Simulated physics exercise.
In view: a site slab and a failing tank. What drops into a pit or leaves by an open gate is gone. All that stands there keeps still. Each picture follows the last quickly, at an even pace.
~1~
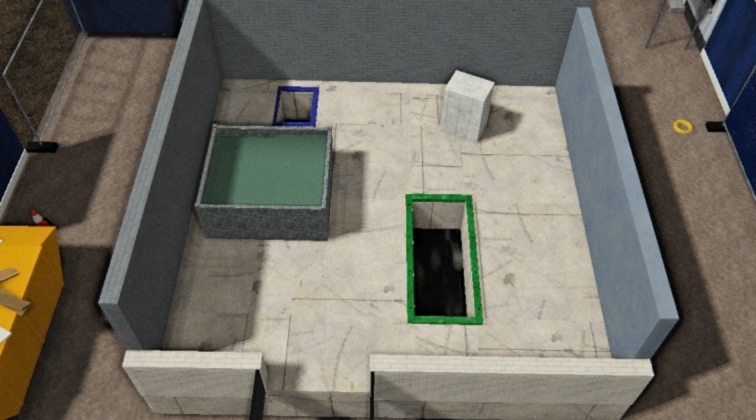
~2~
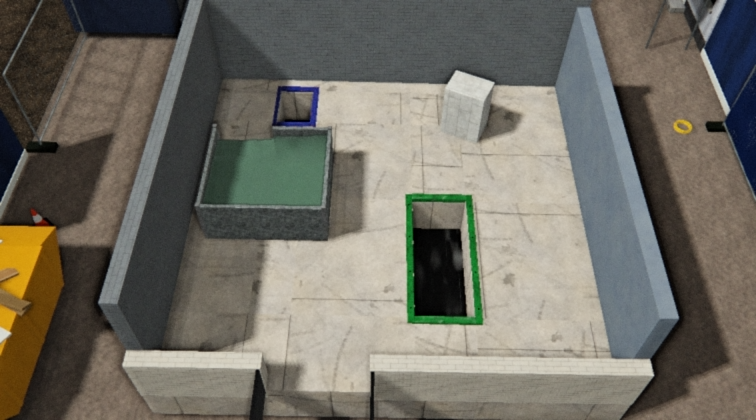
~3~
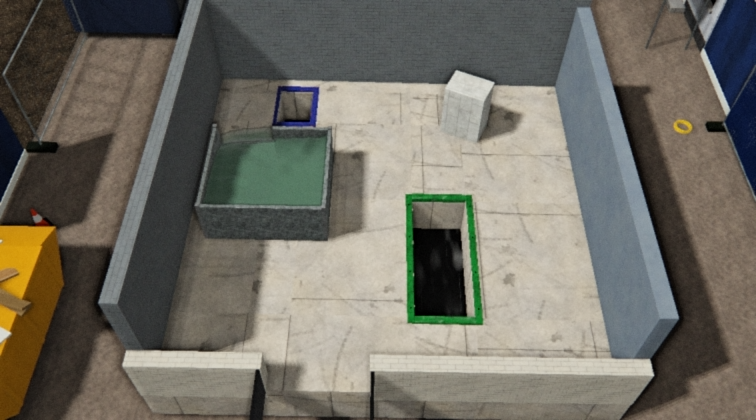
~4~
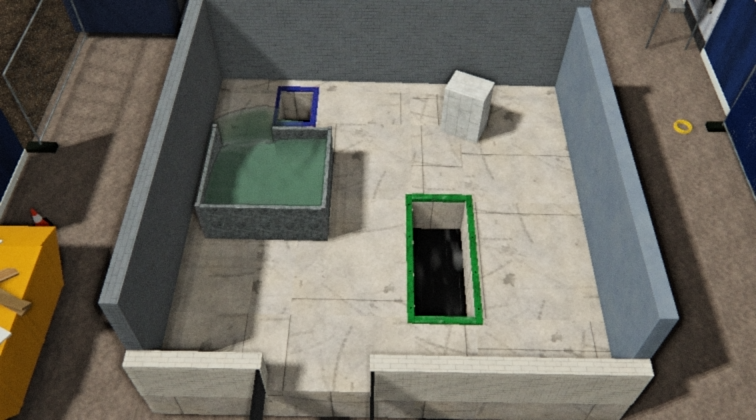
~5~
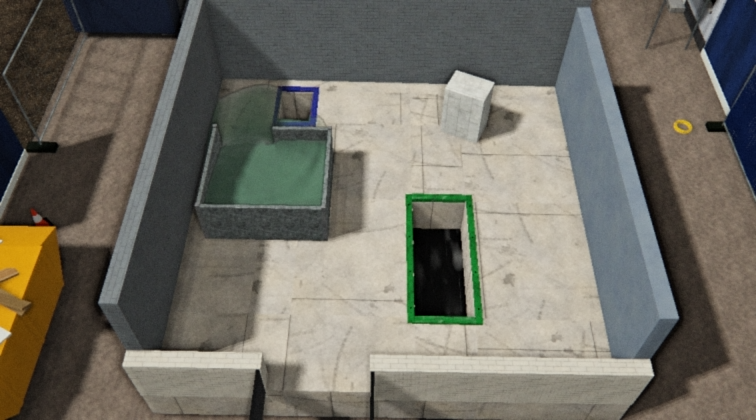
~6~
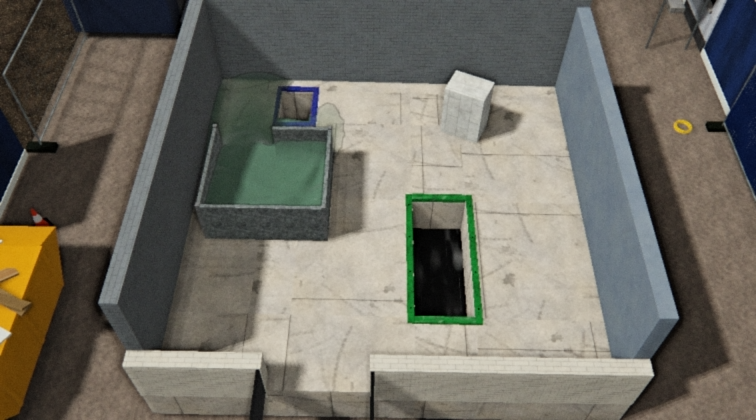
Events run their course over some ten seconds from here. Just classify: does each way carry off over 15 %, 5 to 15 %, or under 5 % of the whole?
The gate carries off under 5 %; the green pit carries off under 5 %; the blue pit carries off over 15 %.
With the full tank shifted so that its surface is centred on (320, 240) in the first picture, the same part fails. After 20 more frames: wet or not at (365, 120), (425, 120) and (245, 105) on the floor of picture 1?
Soaked - soaked - soaked.
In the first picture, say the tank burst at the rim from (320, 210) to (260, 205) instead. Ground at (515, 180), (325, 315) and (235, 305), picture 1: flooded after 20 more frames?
Taking them in order, I'd say not reached, swamped and swamped.
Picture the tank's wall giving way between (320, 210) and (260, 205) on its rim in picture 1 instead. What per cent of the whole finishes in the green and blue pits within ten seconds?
Green about 2 %, blue about 2 %.
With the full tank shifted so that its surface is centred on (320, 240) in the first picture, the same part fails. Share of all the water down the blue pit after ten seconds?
Within ten seconds the blue pit takes 45 percent of the total.
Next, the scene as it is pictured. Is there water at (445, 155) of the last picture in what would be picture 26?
Looking at that place, I'd say inundated.
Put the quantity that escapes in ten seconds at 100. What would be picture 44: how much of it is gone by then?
My guess would be around 80 percent.
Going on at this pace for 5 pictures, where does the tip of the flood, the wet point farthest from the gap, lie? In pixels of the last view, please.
Somewhere near (382, 93).
A moment on, water covers 10 % of the floor; the gate 0 %, the green pit 0 %, the blue pit 6 %.
Next, water covers 15 % of the floor; the gate 0 %, the green pit 0 %, the blue pit 17 %.
Then, water covers 30 % of the floor; the gate 0 %, the green pit 0 %, the blue pit 34 %.
Later, water covers 40 % of the floor; the gate 0 %, the green pit 0 %, the blue pit 51 %.
In the end, water covers 50 % of the floor; the gate 0 %, the green pit 0 %, the blue pit 64 %.
